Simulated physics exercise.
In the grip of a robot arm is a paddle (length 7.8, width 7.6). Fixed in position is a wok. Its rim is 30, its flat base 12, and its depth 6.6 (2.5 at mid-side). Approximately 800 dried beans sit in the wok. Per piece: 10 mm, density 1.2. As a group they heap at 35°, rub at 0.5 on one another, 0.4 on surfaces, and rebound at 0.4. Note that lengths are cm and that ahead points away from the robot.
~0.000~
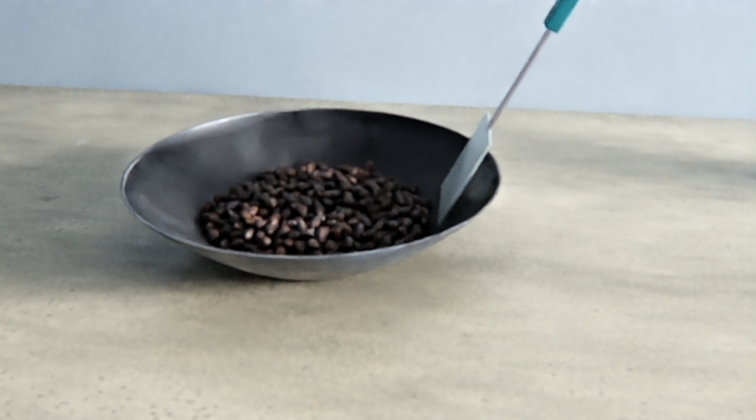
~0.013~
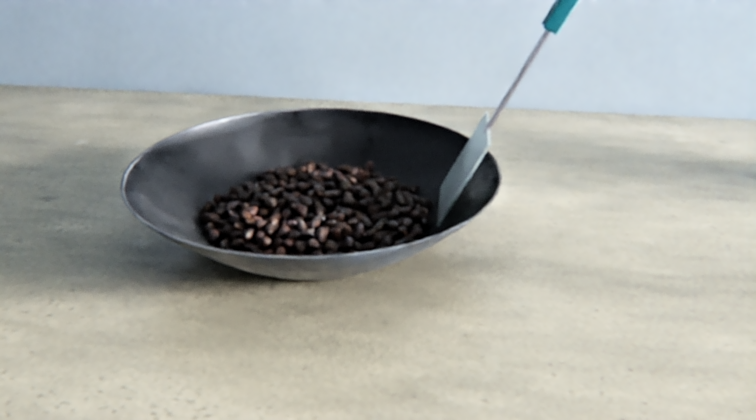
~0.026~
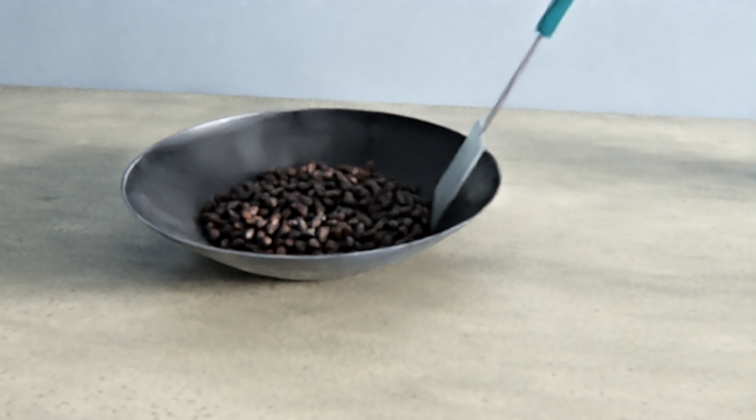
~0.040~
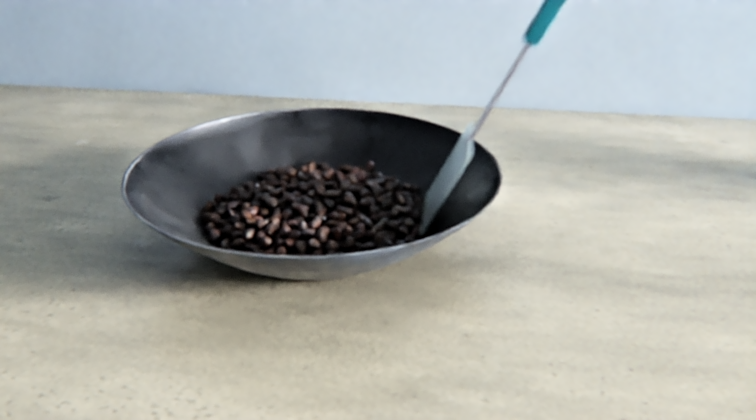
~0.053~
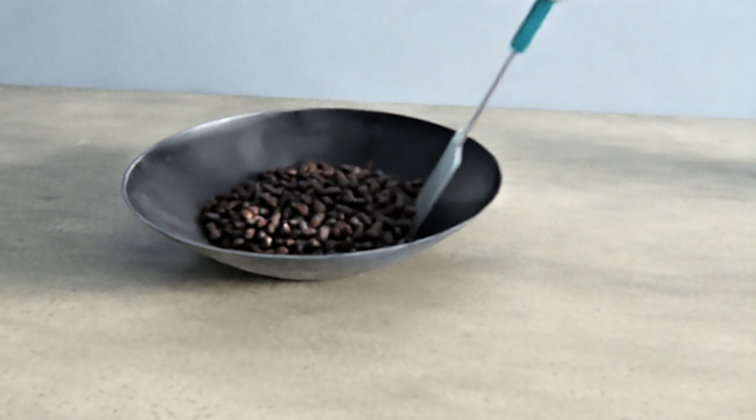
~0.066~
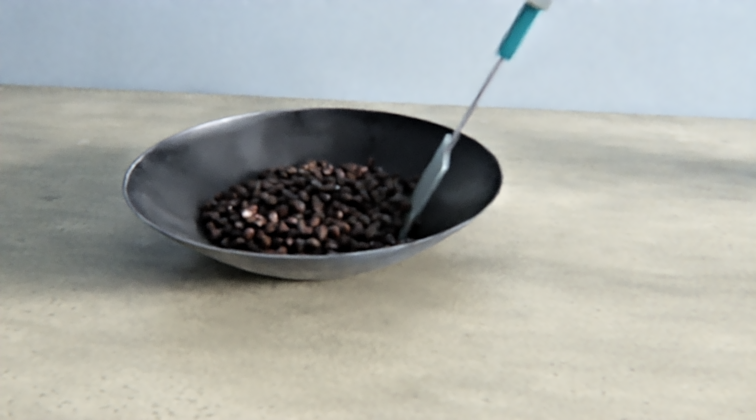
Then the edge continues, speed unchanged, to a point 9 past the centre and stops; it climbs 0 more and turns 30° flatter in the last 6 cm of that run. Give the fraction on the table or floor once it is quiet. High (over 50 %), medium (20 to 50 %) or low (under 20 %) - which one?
Low, under 20 %.
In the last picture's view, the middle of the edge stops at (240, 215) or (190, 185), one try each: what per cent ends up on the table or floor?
First try roughly 5 percent, second roughly 25 percent.
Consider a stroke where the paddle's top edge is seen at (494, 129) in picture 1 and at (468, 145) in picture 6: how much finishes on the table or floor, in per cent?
About 10 per cent.
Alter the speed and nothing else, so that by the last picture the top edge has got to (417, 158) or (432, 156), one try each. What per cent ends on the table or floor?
Try one roughly 30 per cent; try two roughly 20 per cent.
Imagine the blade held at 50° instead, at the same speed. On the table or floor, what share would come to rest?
Around 10 in a hundred.
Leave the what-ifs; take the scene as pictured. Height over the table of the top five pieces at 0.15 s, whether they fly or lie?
Height: Some 9 cm.
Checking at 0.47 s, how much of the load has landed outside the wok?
Share at that moment: Roughly 10 %.
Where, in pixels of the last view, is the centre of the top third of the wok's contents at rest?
Pixel estimate: About (194, 169).
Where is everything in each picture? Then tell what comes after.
In the first picture, paddle top edge at (489, 127), sloping 64°; upper third of the load around (317, 205), from x 205 to 425, top at y 165; 796 in the wok.
In the second picture, paddle top edge at (488, 127), sloping 64°; upper third of the load around (317, 205), from x 205 to 425, top at y 165.
In the third picture, paddle top edge at (482, 131), sloping 64°; upper third of the load around (317, 205), from x 205 to 425, top at y 165.
In the fourth picture, paddle top edge at (471, 138), sloping 64°; upper third of the load around (318, 205), from x 205 to 425, top at y 165.
In the fifth picture, paddle top edge at (459, 145), sloping 64°; upper third of the load around (318, 202), from x 210 to 420, top at y 165.
In the sixth picture, paddle top edge at (447, 150), sloping 64°; upper third of the load around (320, 201), from x 205 to 425, top at y 165; 796 in the wok.
After 0.15 s, sloping 64°, highest piece 11 above the table; 796 in the wok.
After 0.23 s, sloping 56°, highest piece 22 above the table; 793 in the wok, 3 on the blade or in flight.
After 0.47 s, sloping 34°, highest piece 13 above the table; 700 in the wok, 85 on the table or floor, 11 on the blade or in flight.
After 1.52 s, sloping 34°, highest piece 8 above the table; 700 in the wok, 96 on the table or floor.
At rest, 700 in the wok, 96 on the table or floor. That is 12 % on the table or floor.
